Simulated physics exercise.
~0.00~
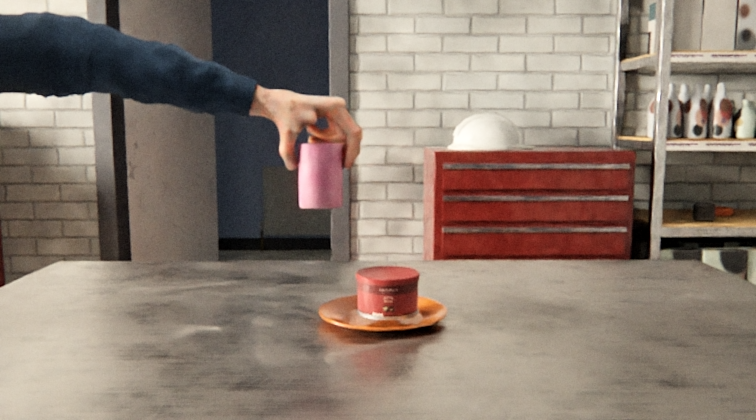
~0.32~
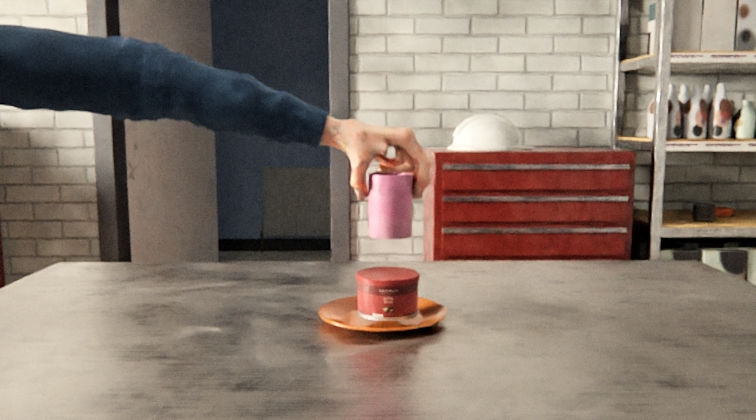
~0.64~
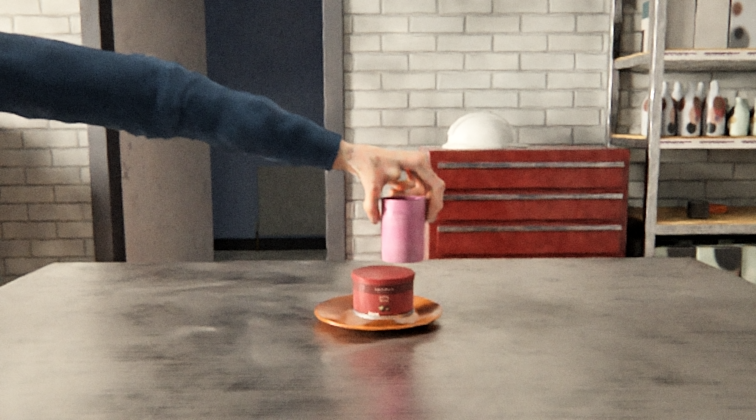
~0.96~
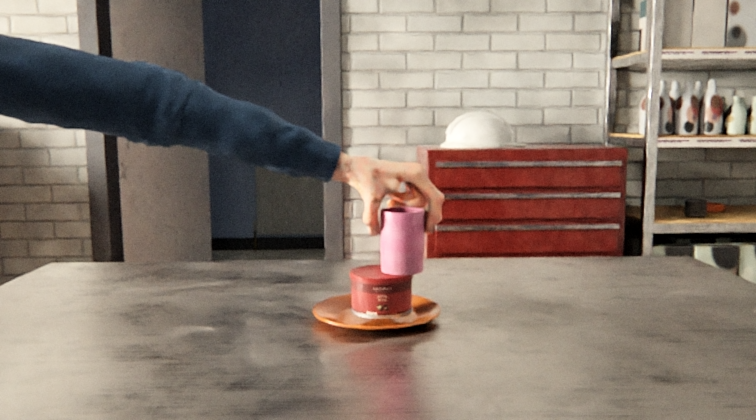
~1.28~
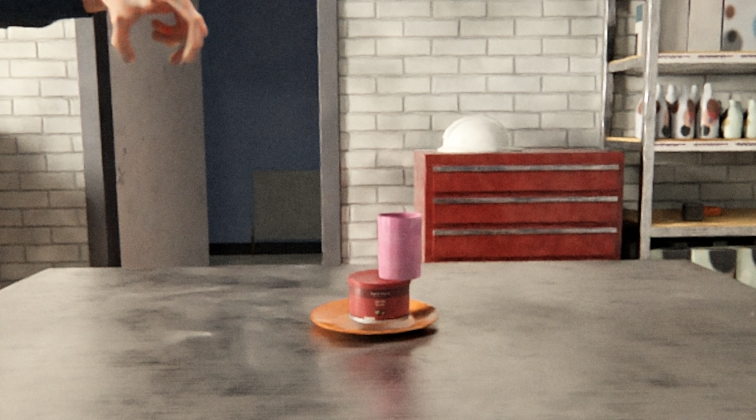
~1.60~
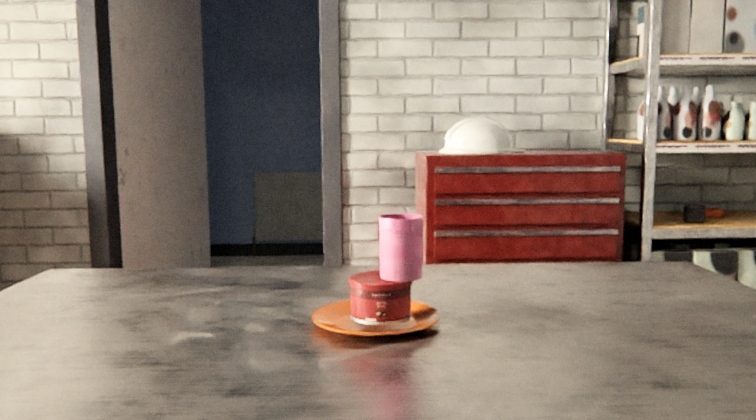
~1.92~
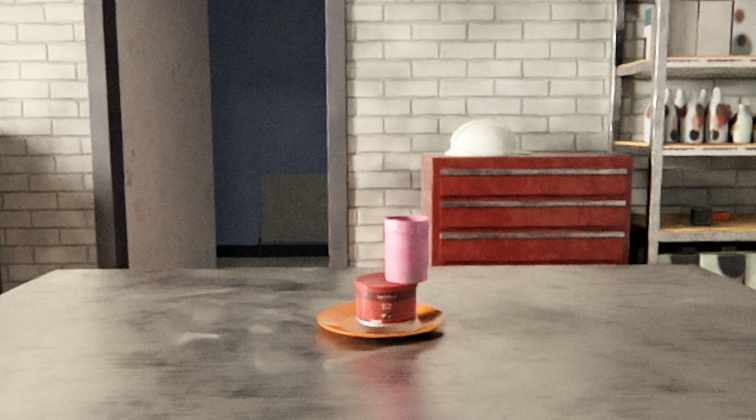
A pink cup hangs from a hand reaching in from the left, above a red tub that sits on an orange plate on a grey tabletop. The slightly swaying view faces the table straight on, with a white brick wall, a dark doorway, a red drawer chest and shelves of bottles behind. The hand carries the cup right, then lowers it upright onto the right side of the tub's lid. The fingers let go, and the arm draws back out of view to the left. The cup stays upright, overhanging the tub's right edge, and the pile remains still.
